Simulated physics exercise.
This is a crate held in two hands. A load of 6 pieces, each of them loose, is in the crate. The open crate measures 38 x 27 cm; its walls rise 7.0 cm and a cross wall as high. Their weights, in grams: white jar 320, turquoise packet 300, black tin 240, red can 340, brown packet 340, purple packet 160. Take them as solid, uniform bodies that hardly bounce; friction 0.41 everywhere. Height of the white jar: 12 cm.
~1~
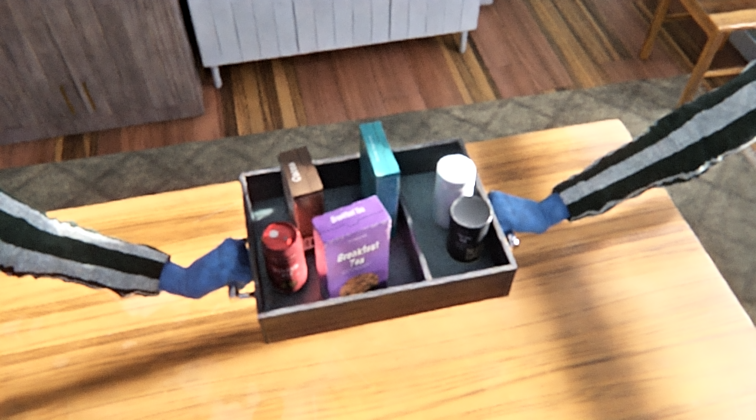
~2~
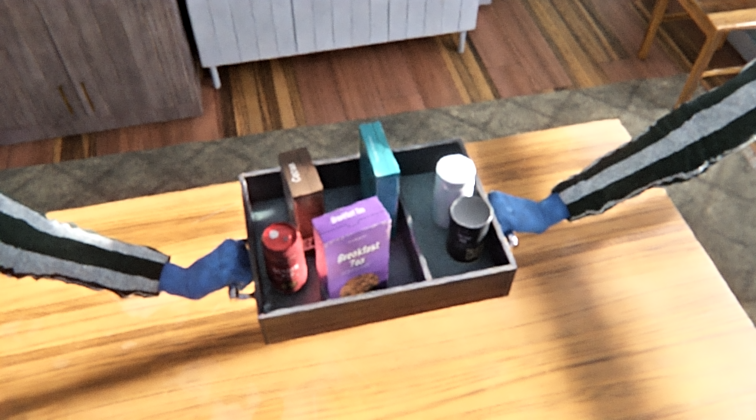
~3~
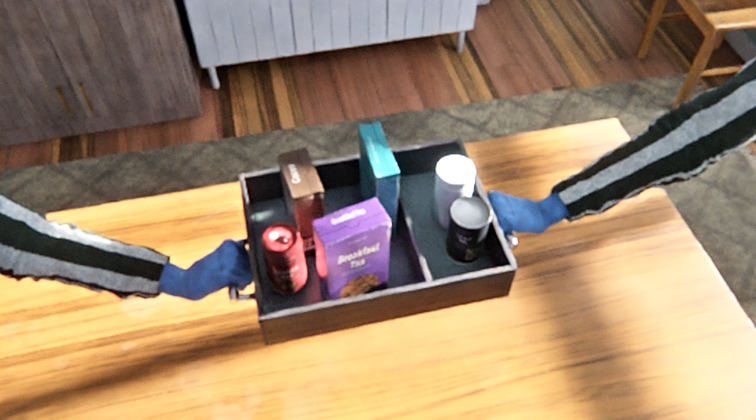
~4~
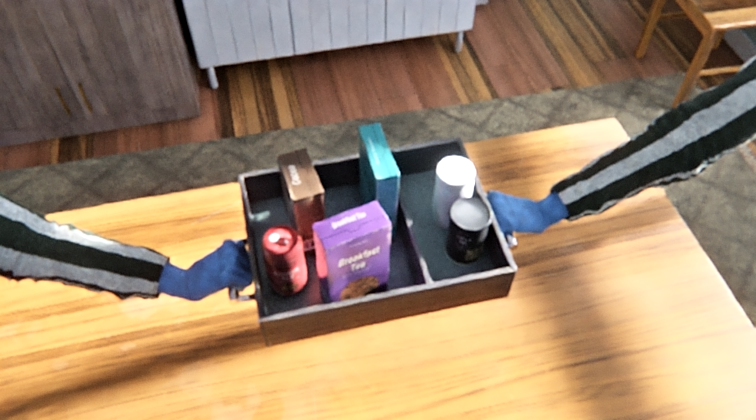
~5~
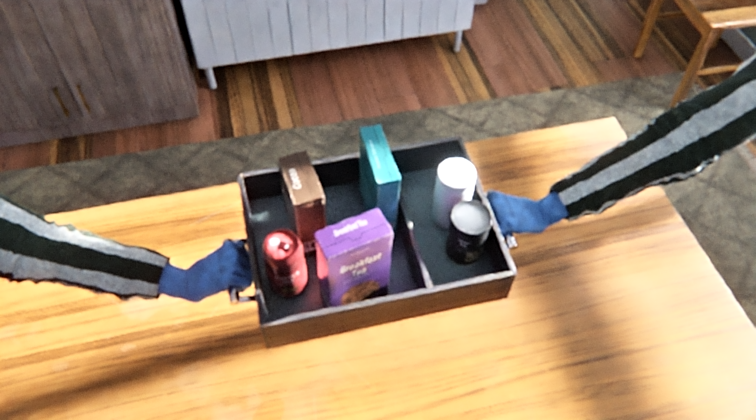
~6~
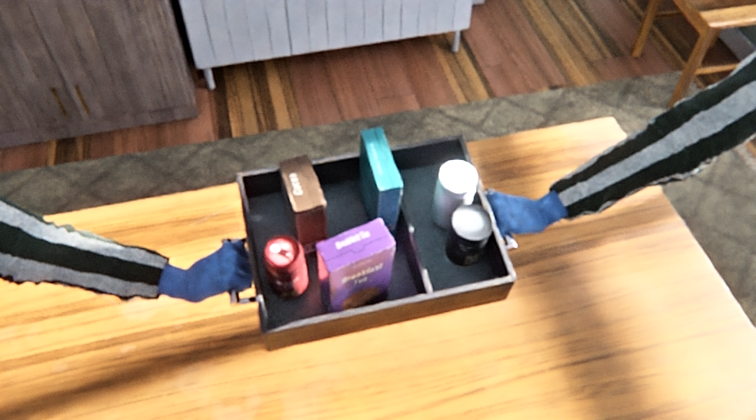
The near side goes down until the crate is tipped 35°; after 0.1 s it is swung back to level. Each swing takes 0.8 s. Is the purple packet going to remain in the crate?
The purple packet falls out.
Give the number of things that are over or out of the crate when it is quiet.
1 of them.
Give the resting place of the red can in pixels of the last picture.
Near (291, 294).
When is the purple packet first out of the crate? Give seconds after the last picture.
At about 0.4 s.
Then, 0.40 s later than the last frame, tip 33°, near side down; purple packet rocked 60° off its seat near (367, 338); turquoise packet 3 cm from its spot; brown packet 3 cm from its spot.
Then, 0.50 s later than the last frame, tip 35°, near side down; purple packet now out of the crate; turquoise packet 8 cm from its spot; brown packet 7 cm from its spot.
Then, 0.70 s later than the last frame, tip 34°, near side down; turquoise packet 14 cm from its spot; brown packet 13 cm from its spot; white jar 7 cm from its spot.
Then, 1.10 s later than the last frame, tip 11°, near side down; turquoise packet 14 cm from its spot; brown packet 13 cm from its spot; white jar 7 cm from its spot.
When it is over, out of the crate, purple packet; not toppled but over 5 cm from the start, white jar, turquoise packet, black tin, red can and brown packet.
